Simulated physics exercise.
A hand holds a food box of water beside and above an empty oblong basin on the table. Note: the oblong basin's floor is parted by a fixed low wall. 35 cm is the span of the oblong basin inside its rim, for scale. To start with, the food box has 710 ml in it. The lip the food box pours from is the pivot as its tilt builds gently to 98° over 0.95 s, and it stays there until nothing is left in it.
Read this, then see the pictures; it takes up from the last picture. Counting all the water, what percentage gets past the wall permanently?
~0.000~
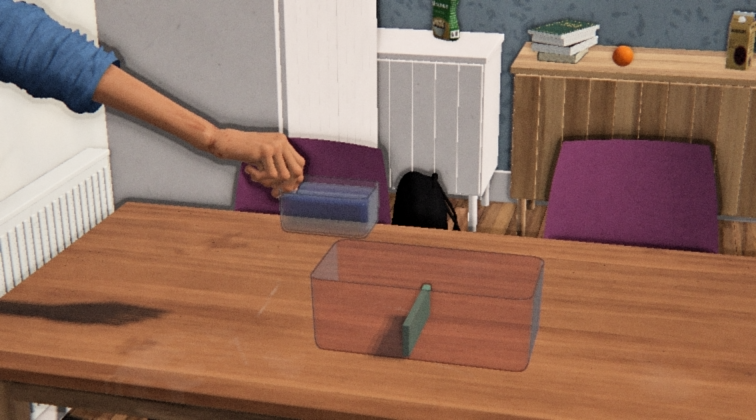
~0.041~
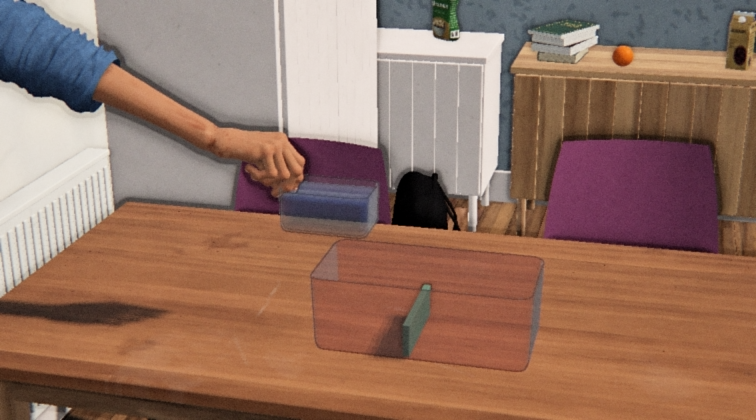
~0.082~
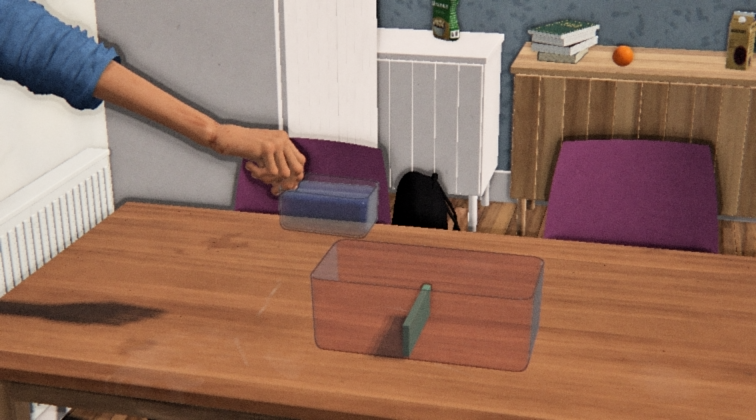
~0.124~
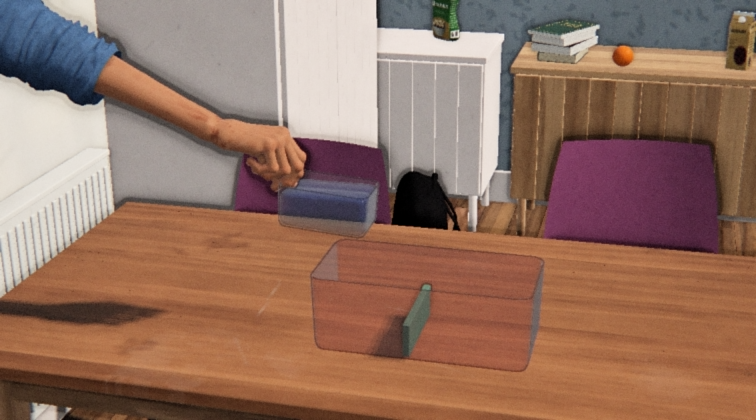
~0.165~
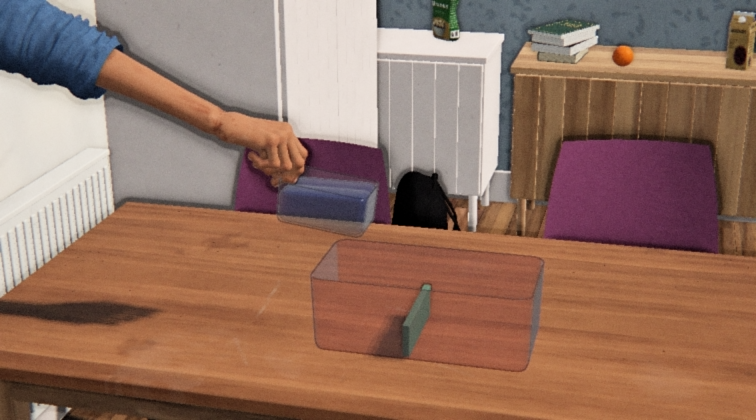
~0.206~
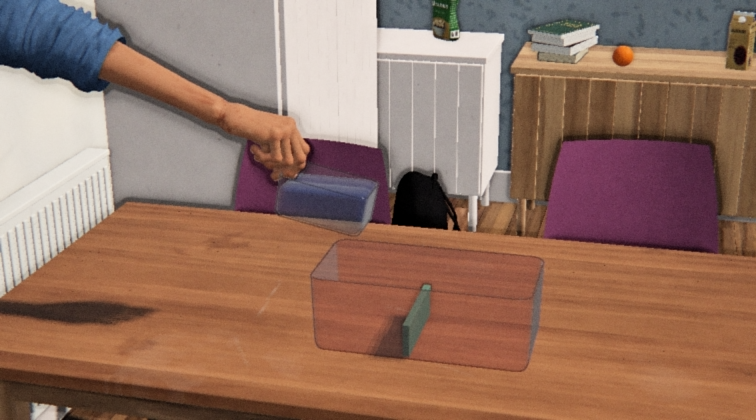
The share past the wall is about 86 per cent.
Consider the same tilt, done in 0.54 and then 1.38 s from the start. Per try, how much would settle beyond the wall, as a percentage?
Around 80 per cent first, around 85 per cent next.
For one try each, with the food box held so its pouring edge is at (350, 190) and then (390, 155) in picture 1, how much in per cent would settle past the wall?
I'd say 65 percent on the first go, 90 percent on the next.
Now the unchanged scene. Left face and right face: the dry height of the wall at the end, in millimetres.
It's around 54 mm on the left side and around 36 mm on the right side.
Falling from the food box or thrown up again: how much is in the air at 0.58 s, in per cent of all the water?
Some 38 per cent.
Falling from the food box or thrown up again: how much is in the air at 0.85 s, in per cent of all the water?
Around 14 per cent of the liquid is in flight.
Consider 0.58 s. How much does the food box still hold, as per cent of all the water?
Portion remaining: Approx. 54 per cent.
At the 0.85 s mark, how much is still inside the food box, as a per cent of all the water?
I'd estimate some 10 per cent.
After 0.58 s the tilt is 66° and 54 per cent is still to pour, 4 is left of the wall and 4 right of it.
After 0.85 s the tilt is 95° and 10 per cent is still to pour, 5 is left of the wall and 72 right of it.
After 1.14 s the tilt is 98° and 2 per cent is still to pour, 10 is left of the wall and 85 right of it.
After 1.45 s the tilt is 98° and 0 per cent is still to pour, 13 is left of the wall and 86 right of it.
In the end 13 per cent lies left of the wall, 86 right of it and 1 outside.
